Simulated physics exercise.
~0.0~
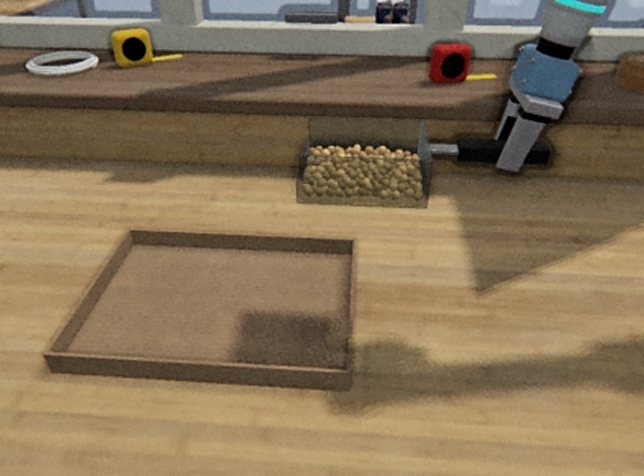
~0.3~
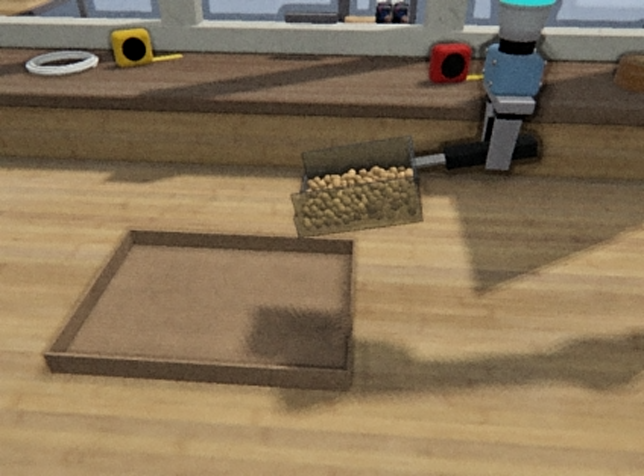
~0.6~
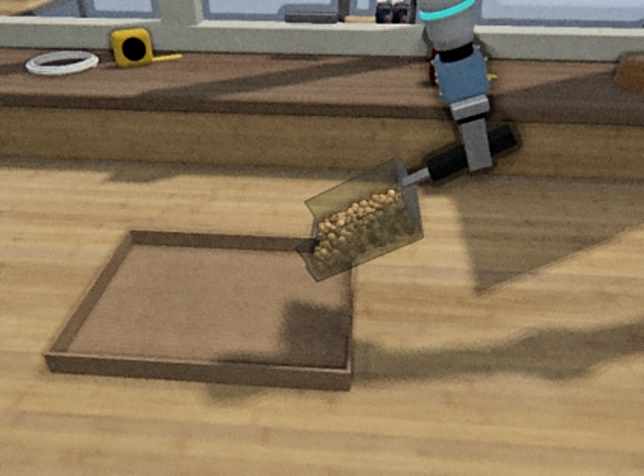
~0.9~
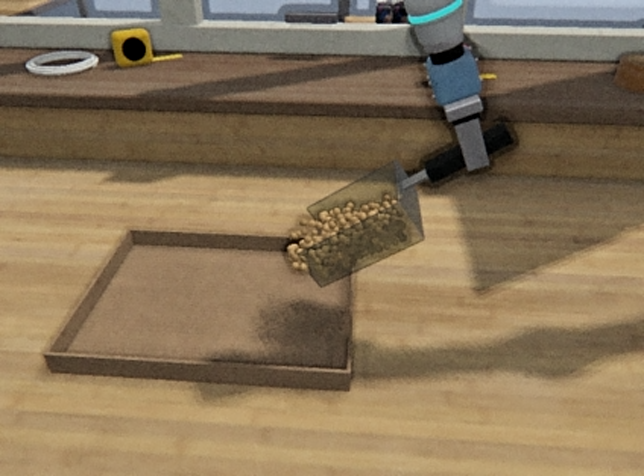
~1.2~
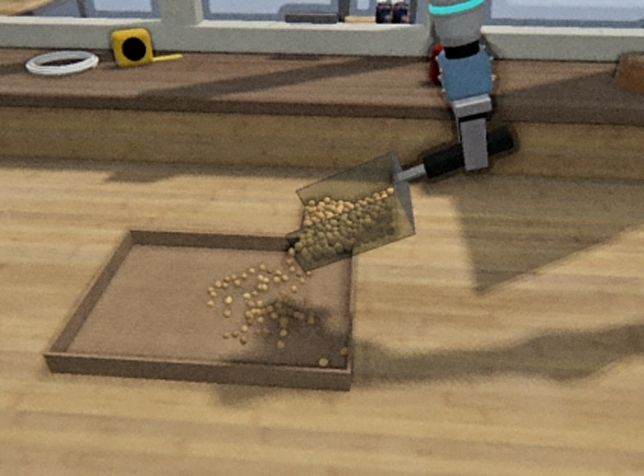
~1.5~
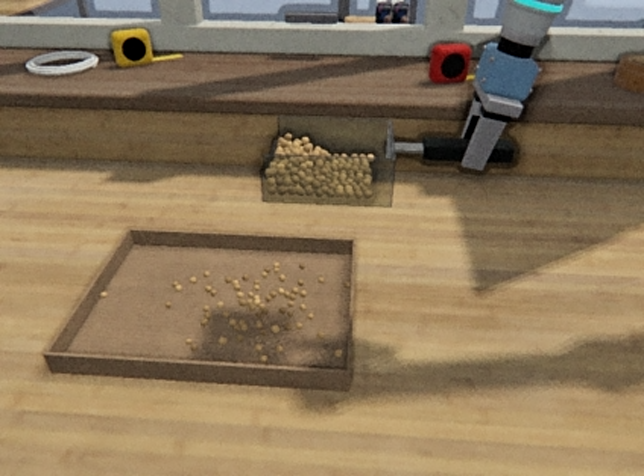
A robot gripper tilting a clear box of chickpeas over a brown tray, spilling some, then lifting it away still mostly full.
